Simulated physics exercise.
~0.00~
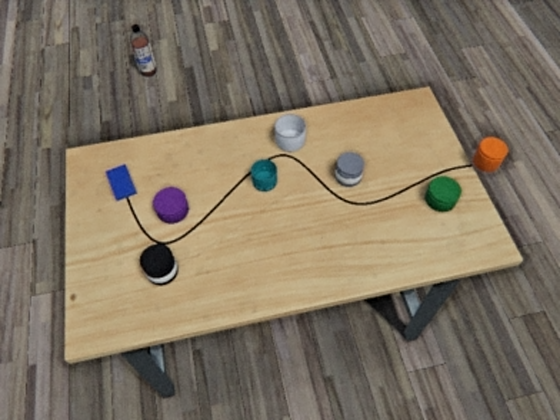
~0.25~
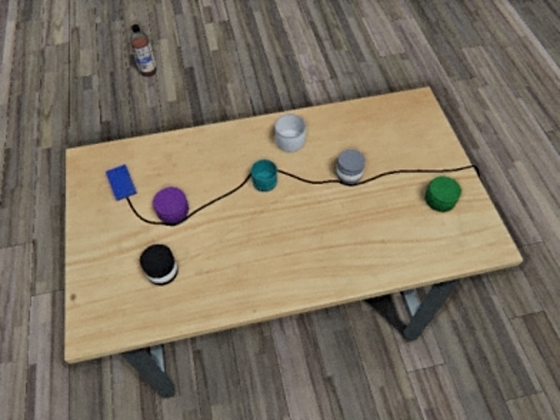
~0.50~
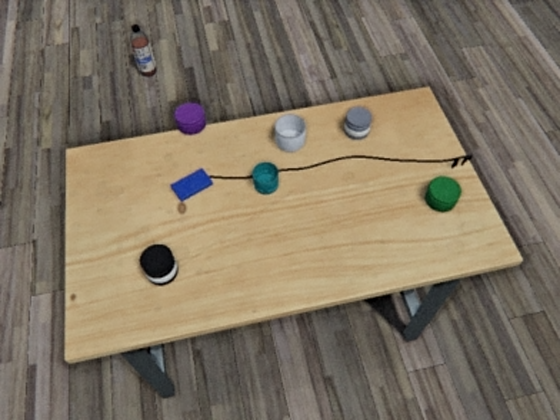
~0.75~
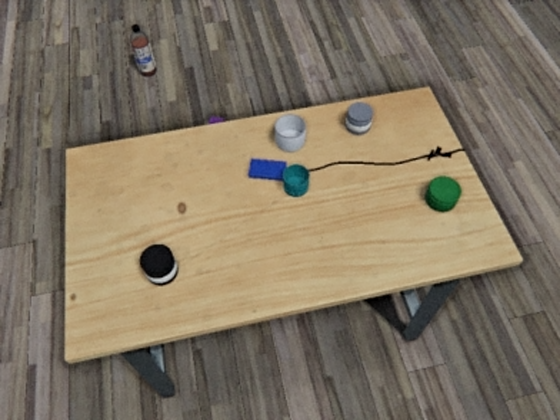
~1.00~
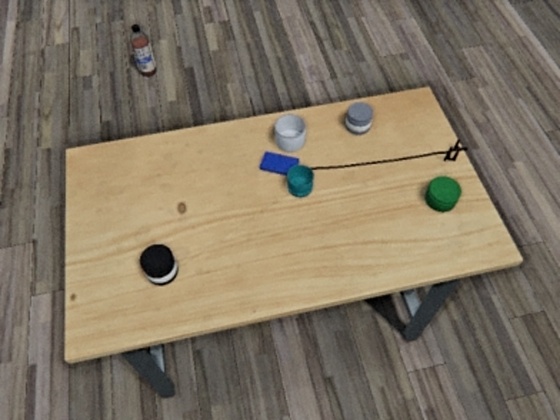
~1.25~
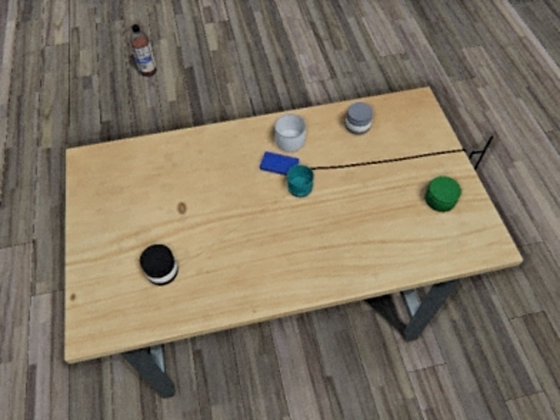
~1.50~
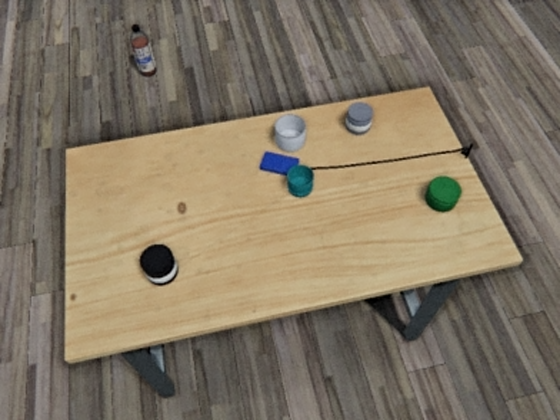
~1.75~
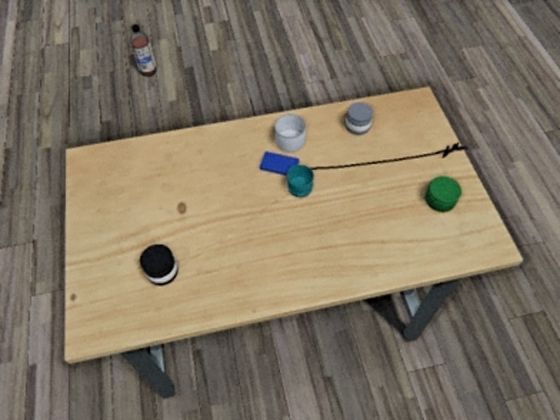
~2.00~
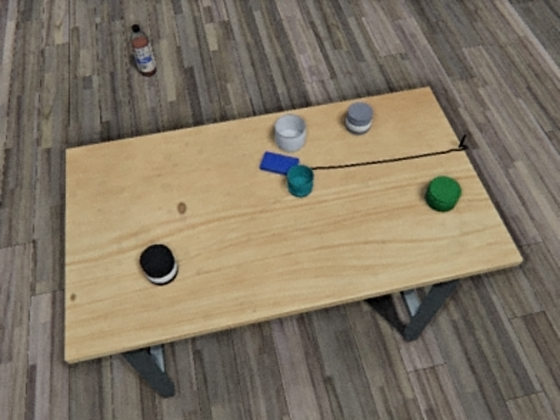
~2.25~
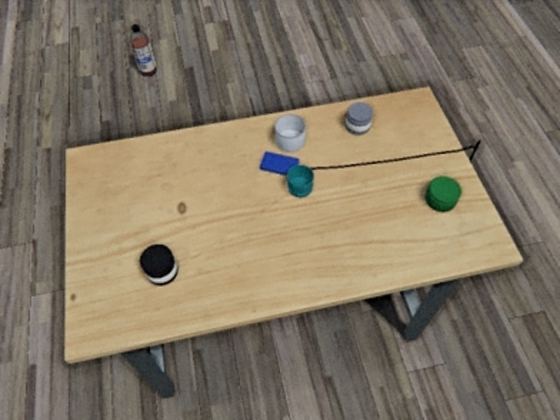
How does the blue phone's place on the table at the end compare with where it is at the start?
At the start the blue phone lies near the left end of the table, close to the purple tub. By the end it is far to the right and slightly farther up, resting beside the teal cup and just below the white mug.
